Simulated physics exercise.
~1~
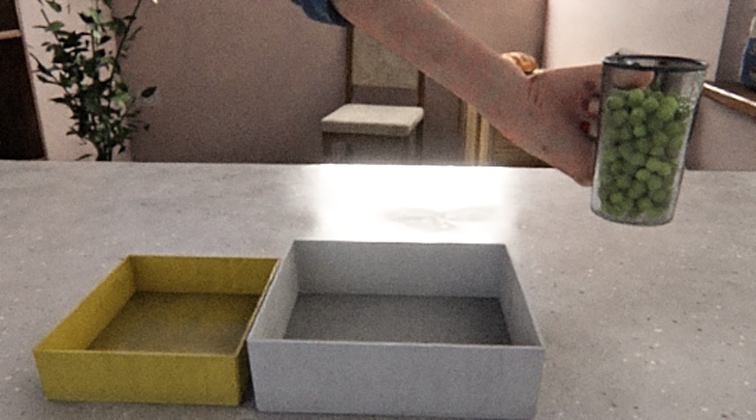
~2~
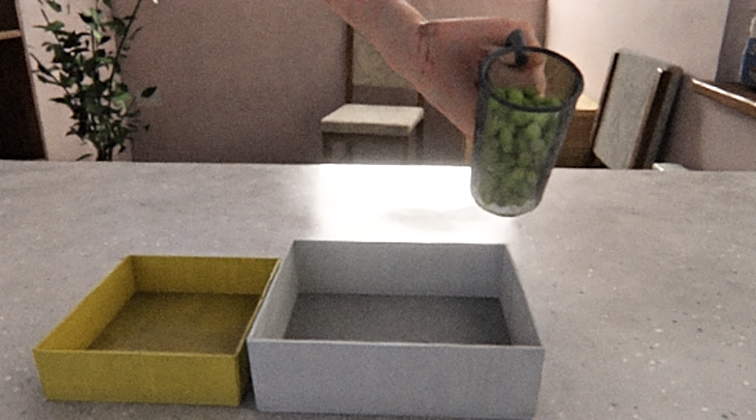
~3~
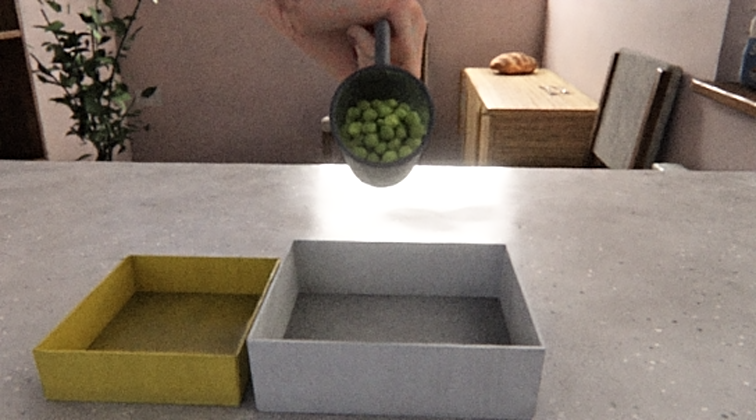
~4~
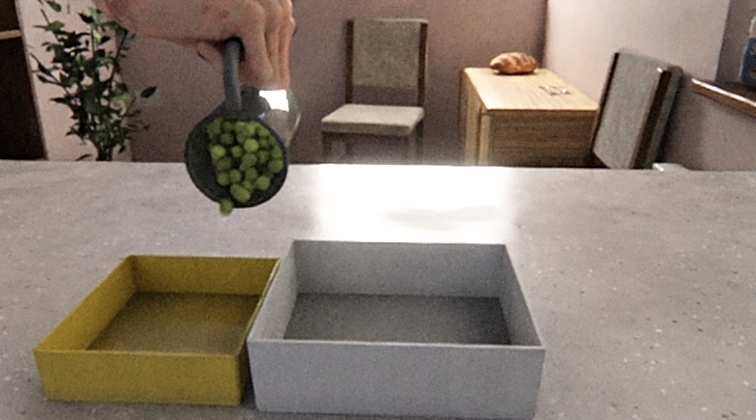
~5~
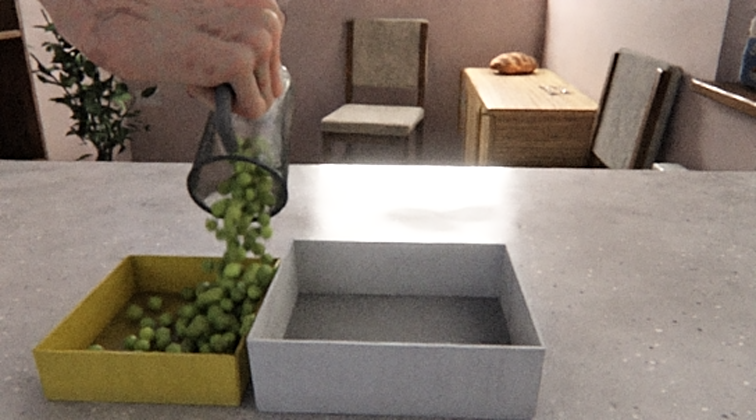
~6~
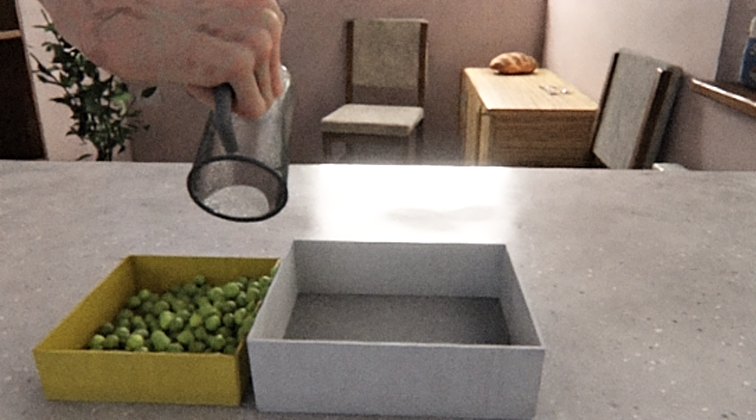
A clear cup of green peas, held by a hand, moves left above a white tin and a yellow tin, tilting as it goes, then tips over and pours the peas into the yellow tin on the left, ending upside down and empty while the white tin stays empty.
